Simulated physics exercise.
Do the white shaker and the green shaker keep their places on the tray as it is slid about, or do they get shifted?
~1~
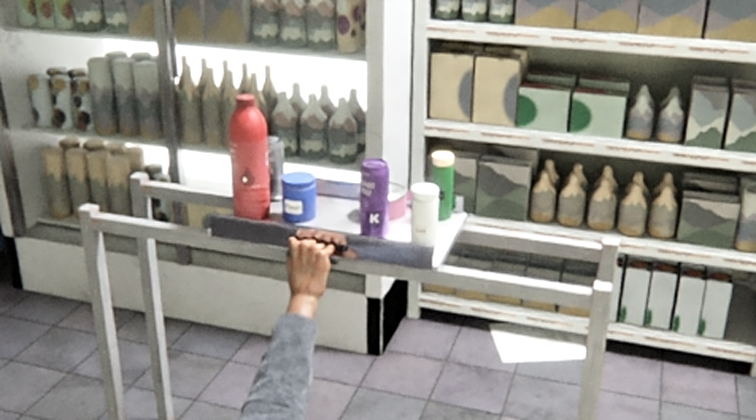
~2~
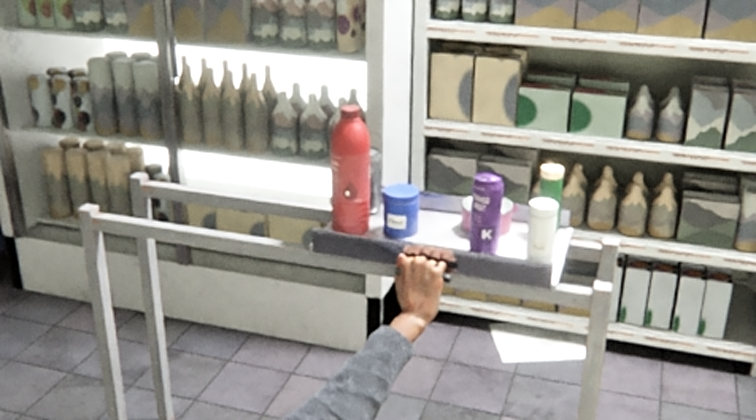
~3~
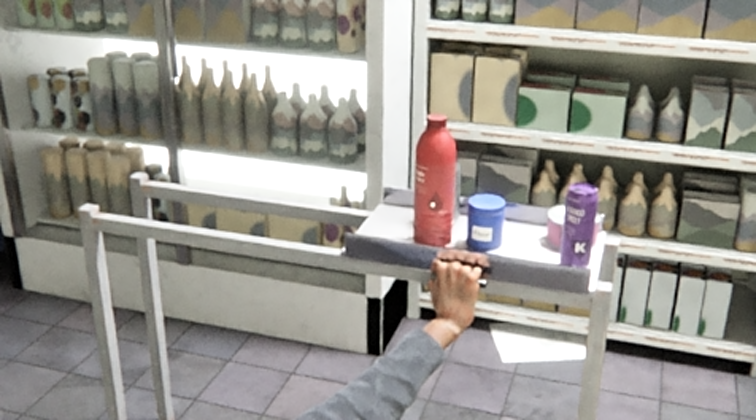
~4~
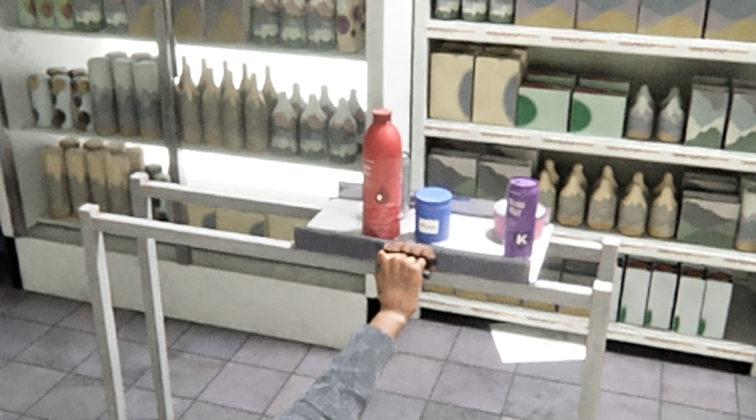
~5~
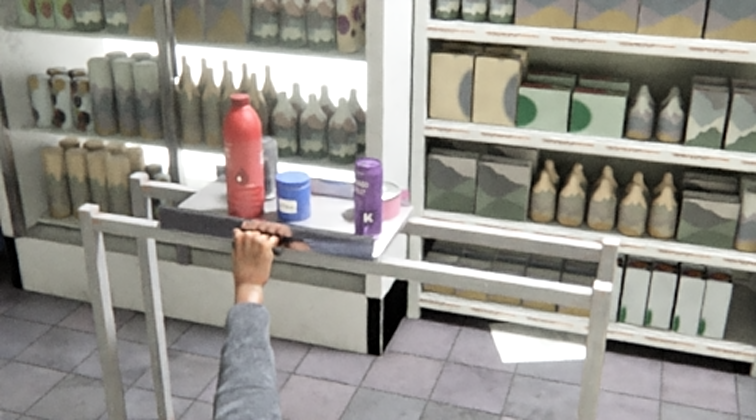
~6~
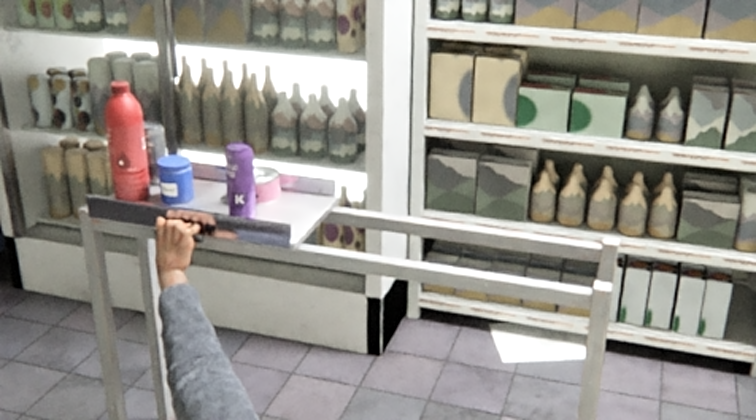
Both get shifted. They are no longer on the tray once it has reached the right, and they are still missing from it when it ends up at the left.
A hand sliding a tray of containers right, the white and green shakers leaving it, then left with the red bottle still upright.
